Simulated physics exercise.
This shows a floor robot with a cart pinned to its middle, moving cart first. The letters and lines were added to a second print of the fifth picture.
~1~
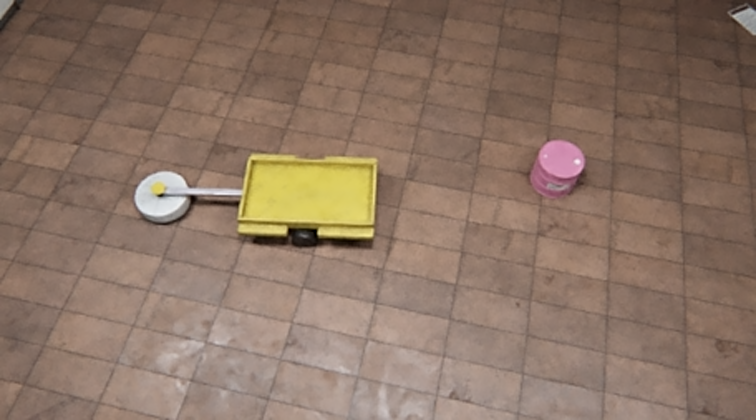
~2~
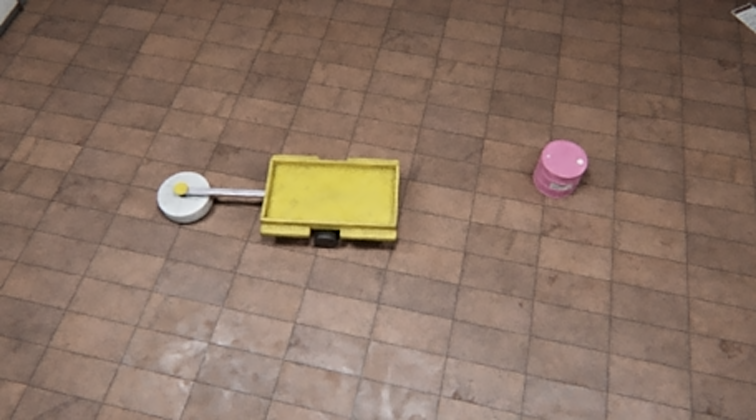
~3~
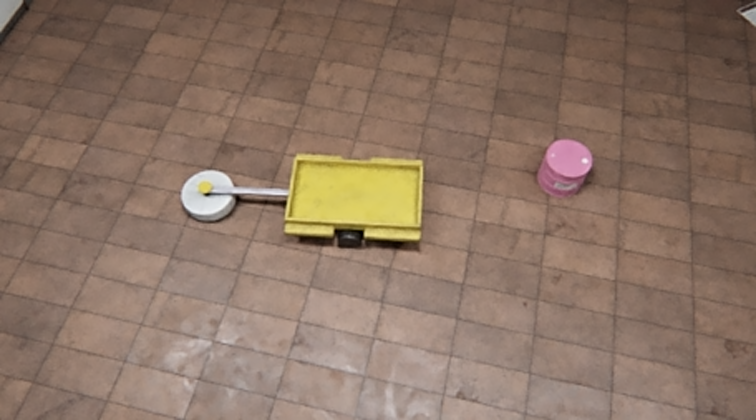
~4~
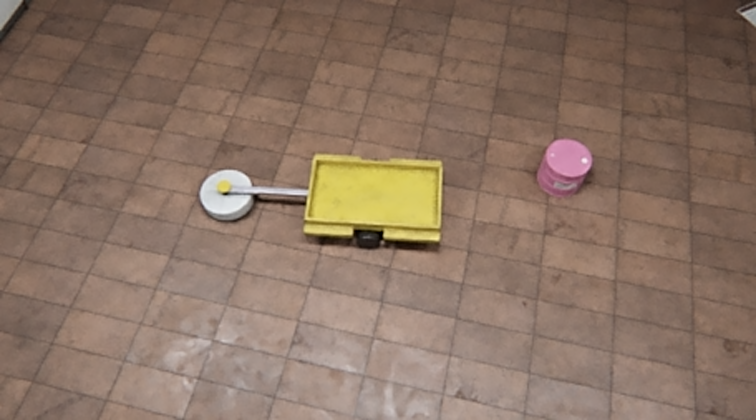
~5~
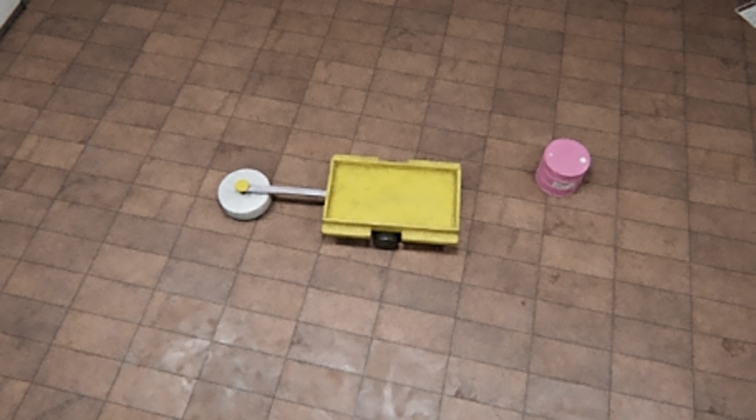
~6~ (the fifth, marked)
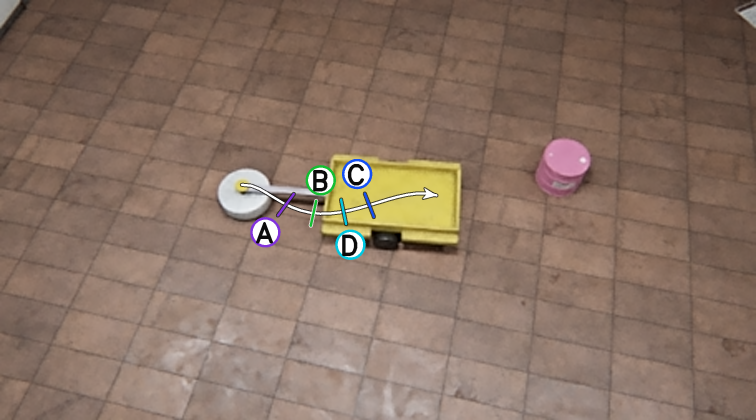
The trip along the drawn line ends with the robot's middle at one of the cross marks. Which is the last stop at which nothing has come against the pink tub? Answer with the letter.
All is well up to B.
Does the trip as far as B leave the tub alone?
Yes.
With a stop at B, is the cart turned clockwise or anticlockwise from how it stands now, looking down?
For that mark, anticlockwise.
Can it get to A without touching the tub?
Yes.
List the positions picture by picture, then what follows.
The first picture shows robot (162, 195); yellow cart (310, 194); pink tub (552, 180).
The second picture shows robot (185, 195); yellow cart (332, 195); pink tub (555, 180).
The third picture shows robot (208, 194); yellow cart (356, 195); pink tub (559, 179).
The fourth picture shows robot (227, 193); yellow cart (375, 195); pink tub (559, 179).
The fifth picture shows robot (245, 192); yellow cart (393, 197); pink tub (558, 178).
On the marked copy, A at (286, 205); B at (314, 213); C at (369, 205); D at (344, 212); the route from (242, 185) via (340, 212) to (437, 195).
Taking B. A third of the way, robot (270, 201), cart (421, 198).
Two thirds of the way, robot (294, 214), cart (446, 197).
When it is over, robot (315, 220), cart (467, 195); nothing has been touched.
As for the rest, A is safe but short; C is too far, the tub has been hit; D is too far, the tub has been hit.
